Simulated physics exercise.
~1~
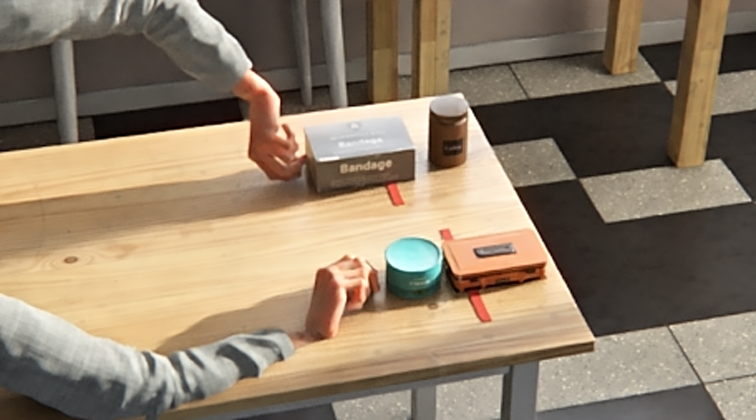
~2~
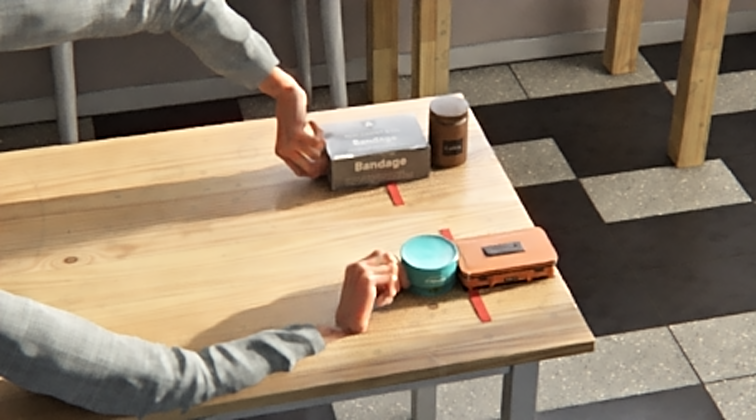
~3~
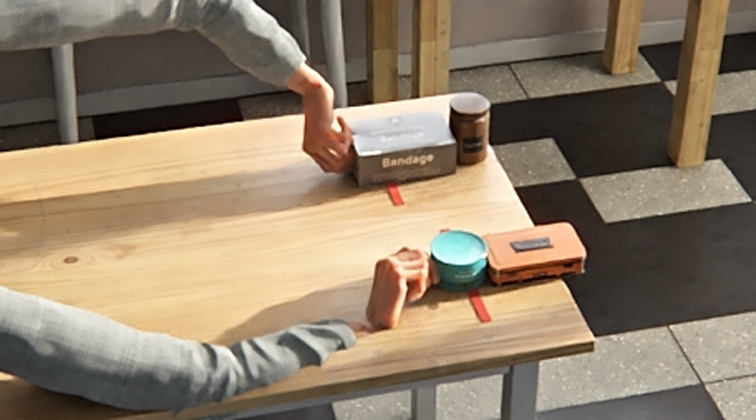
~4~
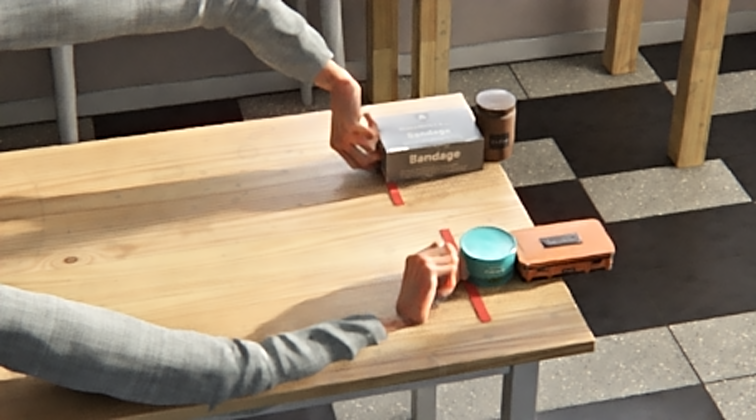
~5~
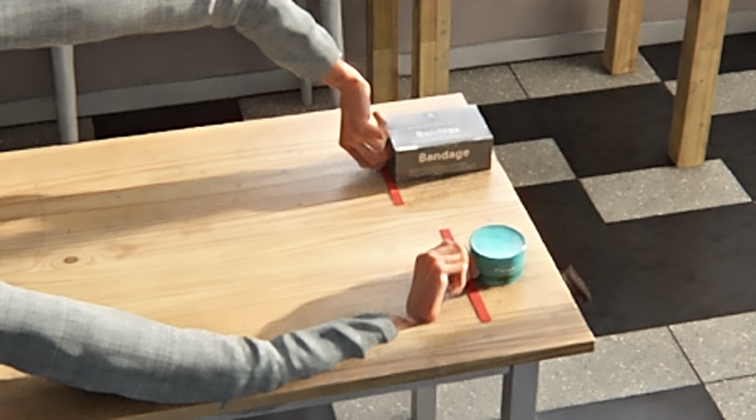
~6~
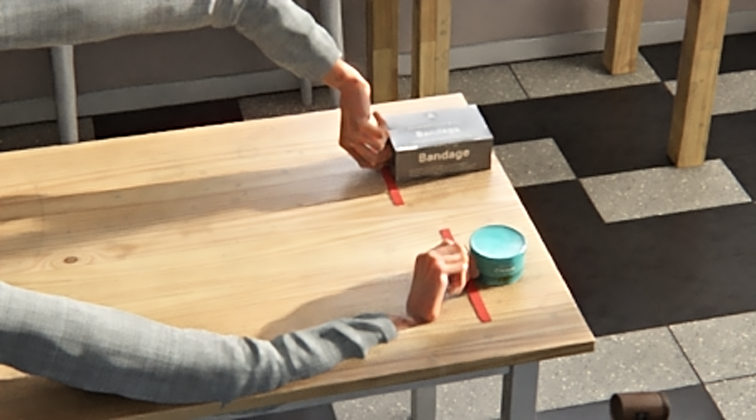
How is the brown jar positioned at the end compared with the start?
At the start the brown jar stands upright on the table beside the grey box. At the end it is off the table, lying on its side.
Two hands push a box and tub right, sending a jar and case off the table.
